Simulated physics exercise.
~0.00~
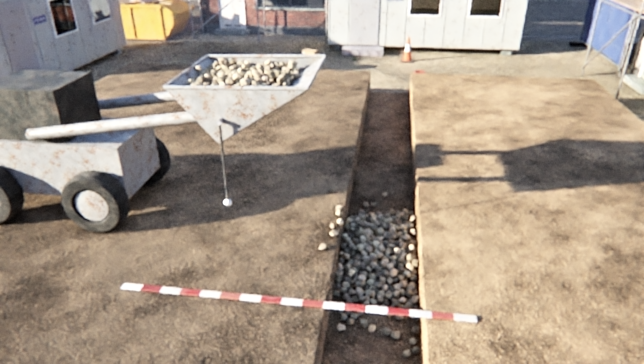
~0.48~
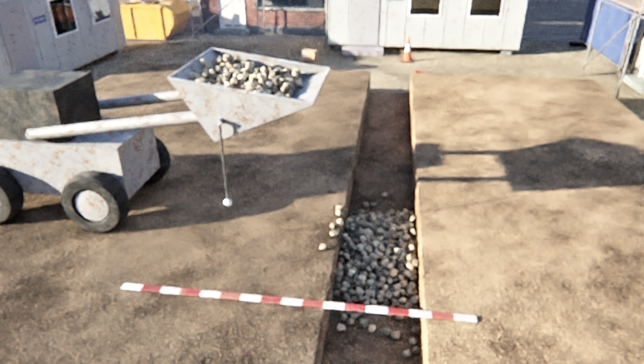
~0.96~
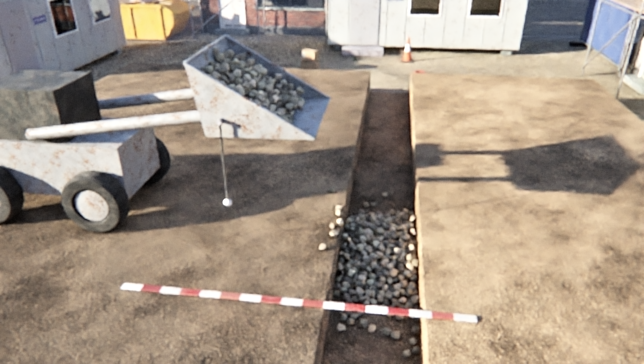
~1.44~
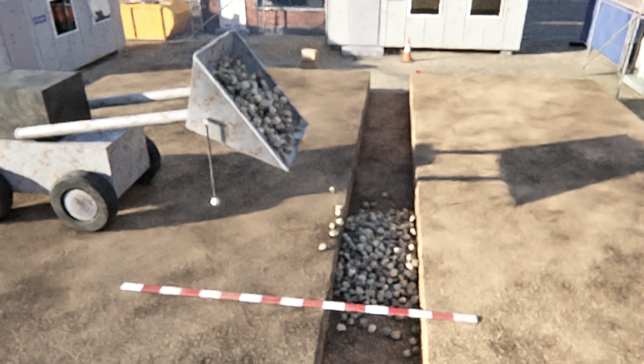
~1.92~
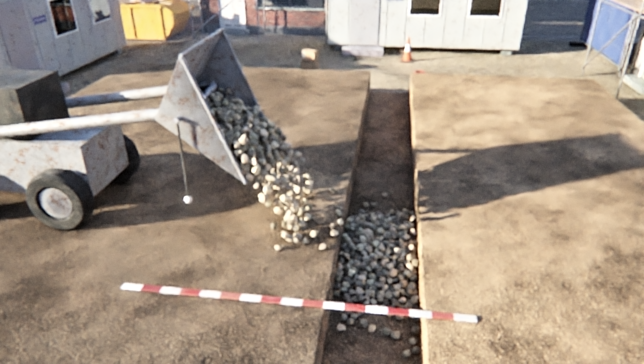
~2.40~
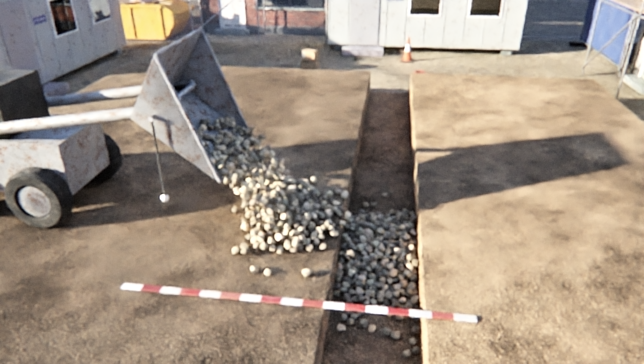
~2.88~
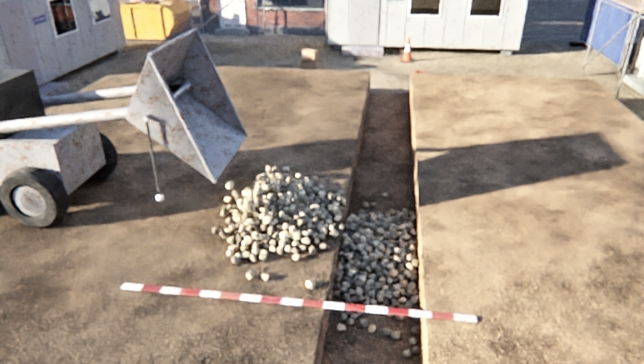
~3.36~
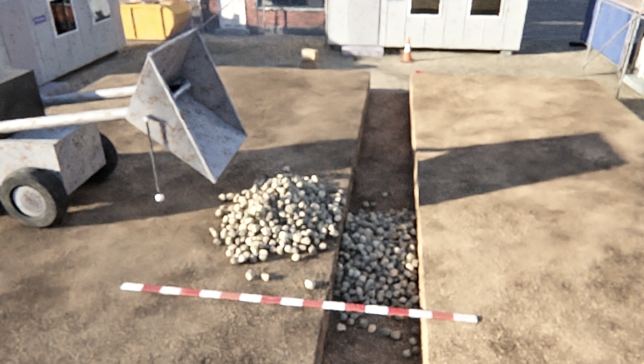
The video shows a compact loader tipping its grey bucket of stones beside a trench already partly filled with stones, while rolling back to the left. The load slides out and settles in a heap on the ground just left of the trench, leaving the bucket empty and tilted.
